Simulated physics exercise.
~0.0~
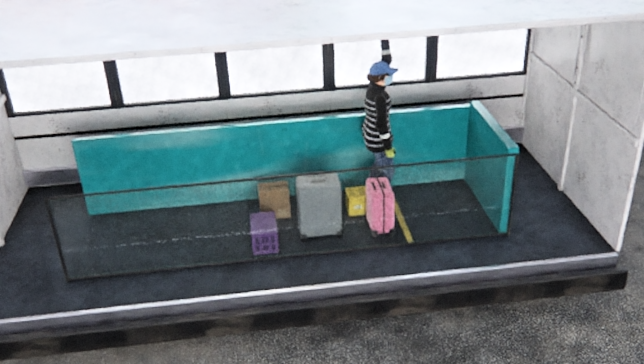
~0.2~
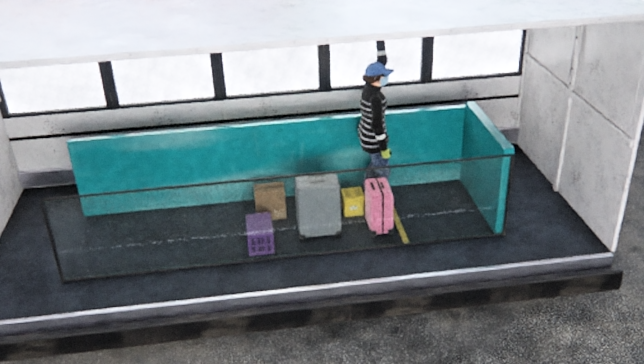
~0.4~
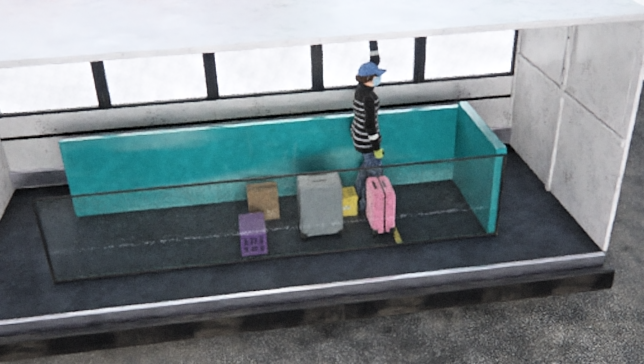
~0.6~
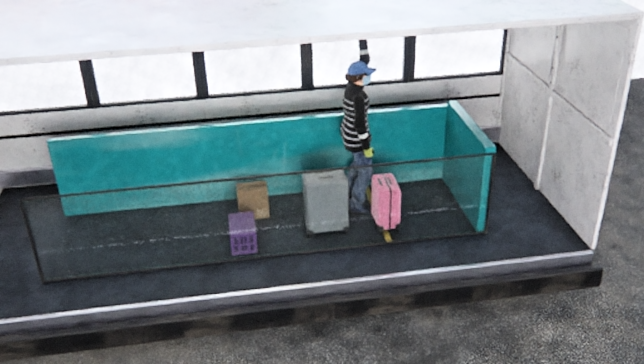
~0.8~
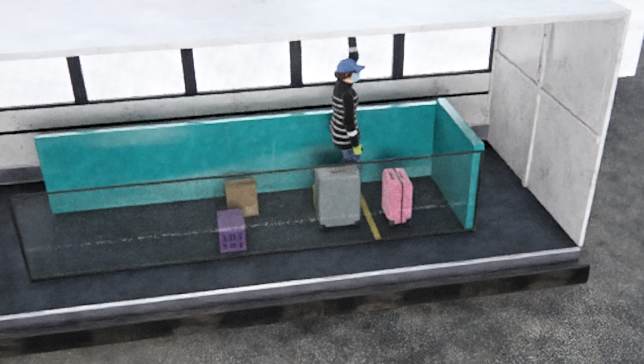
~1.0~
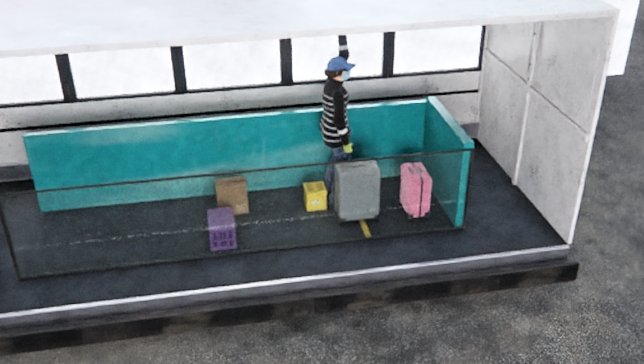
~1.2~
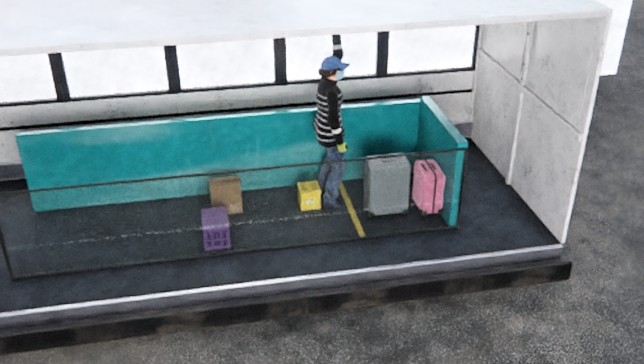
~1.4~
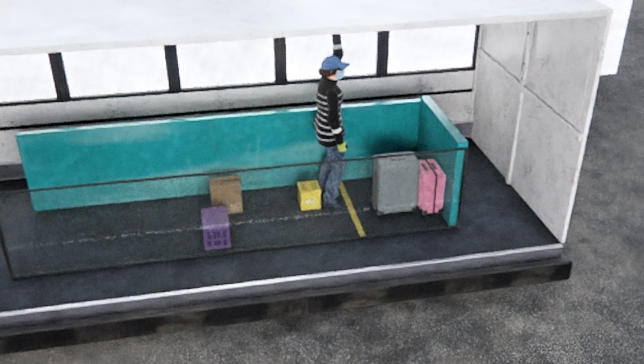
The big grey suitcase and the small pink one rolled to the right across the dark floor, both ending beyond the yellow line near the end wall, while the purple crate, yellow tub, brown box and standing passenger stayed put.
